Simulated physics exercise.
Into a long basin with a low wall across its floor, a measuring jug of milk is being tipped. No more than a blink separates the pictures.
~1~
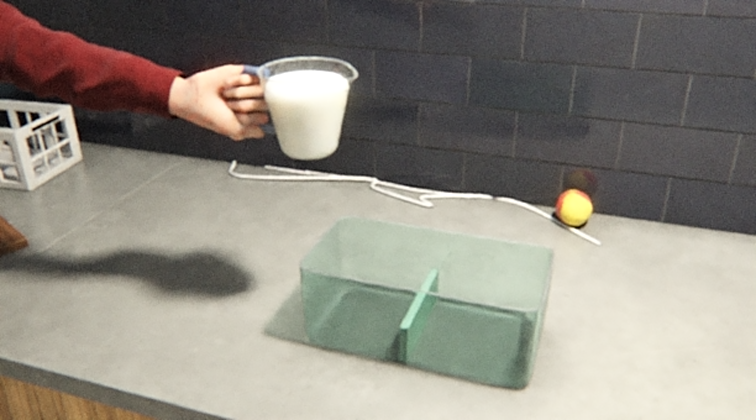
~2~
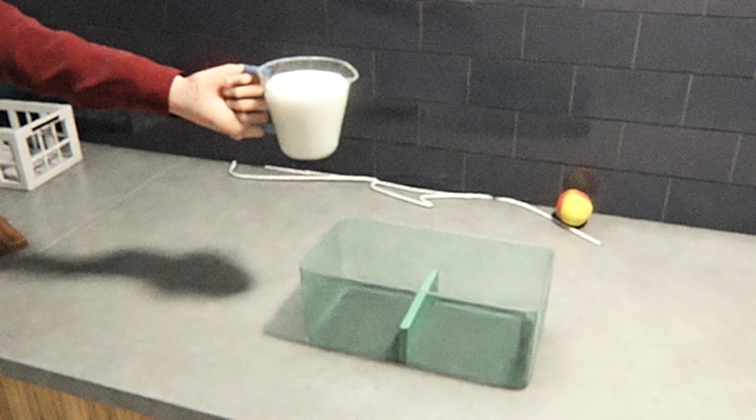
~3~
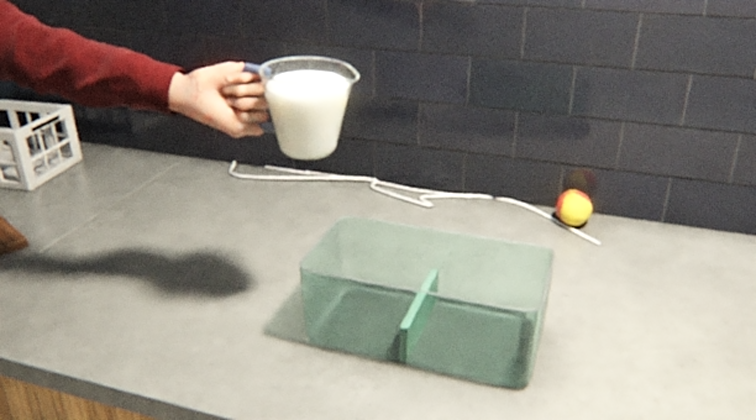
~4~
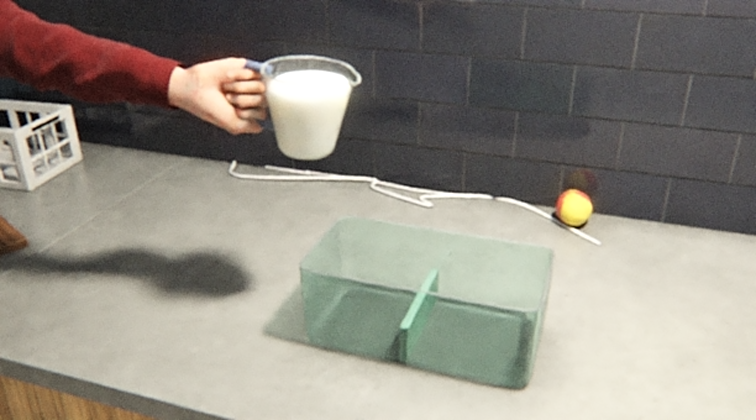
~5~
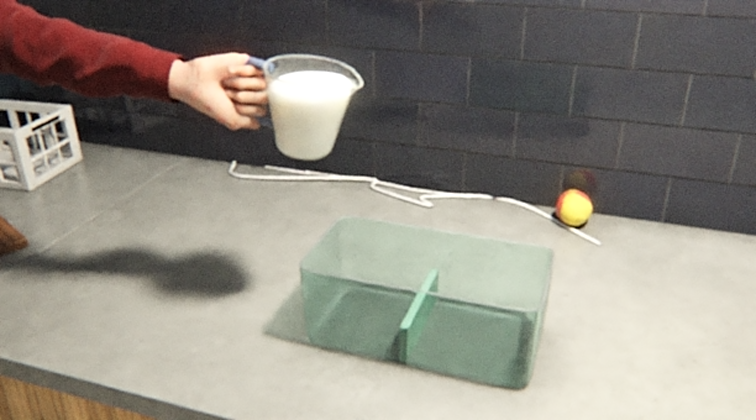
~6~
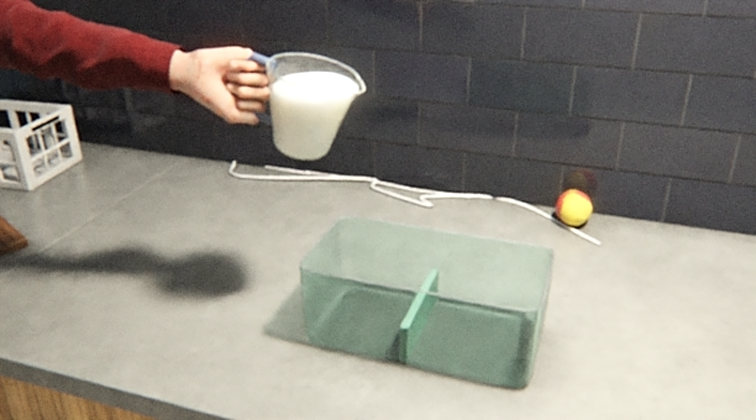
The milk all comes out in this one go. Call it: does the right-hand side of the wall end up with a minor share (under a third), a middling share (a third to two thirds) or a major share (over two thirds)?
The right side gets a middling share.
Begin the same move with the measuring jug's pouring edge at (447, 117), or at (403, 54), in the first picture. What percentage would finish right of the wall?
The first gives 95 %, the second 95 %.
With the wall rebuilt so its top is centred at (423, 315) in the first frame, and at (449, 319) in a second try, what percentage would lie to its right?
50 per cent first, then 10 per cent.
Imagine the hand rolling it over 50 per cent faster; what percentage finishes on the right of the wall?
About 30 per cent.
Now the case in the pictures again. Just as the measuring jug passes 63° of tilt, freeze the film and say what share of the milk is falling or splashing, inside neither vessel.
Airborne fraction: Approx. 25 %.
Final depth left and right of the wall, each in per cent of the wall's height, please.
On the left it's around 20 per cent; on the right, 20 per cent.
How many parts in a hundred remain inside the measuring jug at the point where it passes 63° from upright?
Still holding around 70 %, give or take.
A moment on, the tilt is 63° and 68 per cent is still to pour, 4 is left of the wall and 5 right of it.
Next, the tilt is 94° and 14 per cent is still to pour, 26 is left of the wall and 40 right of it.
Then the tilt is 103° and 0 per cent is still to pour, 55 is left of the wall and 43 right of it.
Later the tilt is 103° and 0 per cent is still to pour, 55 is left of the wall and 43 right of it.
In the end 55 per cent lies left of the wall, 43 right of it and 2 outside.
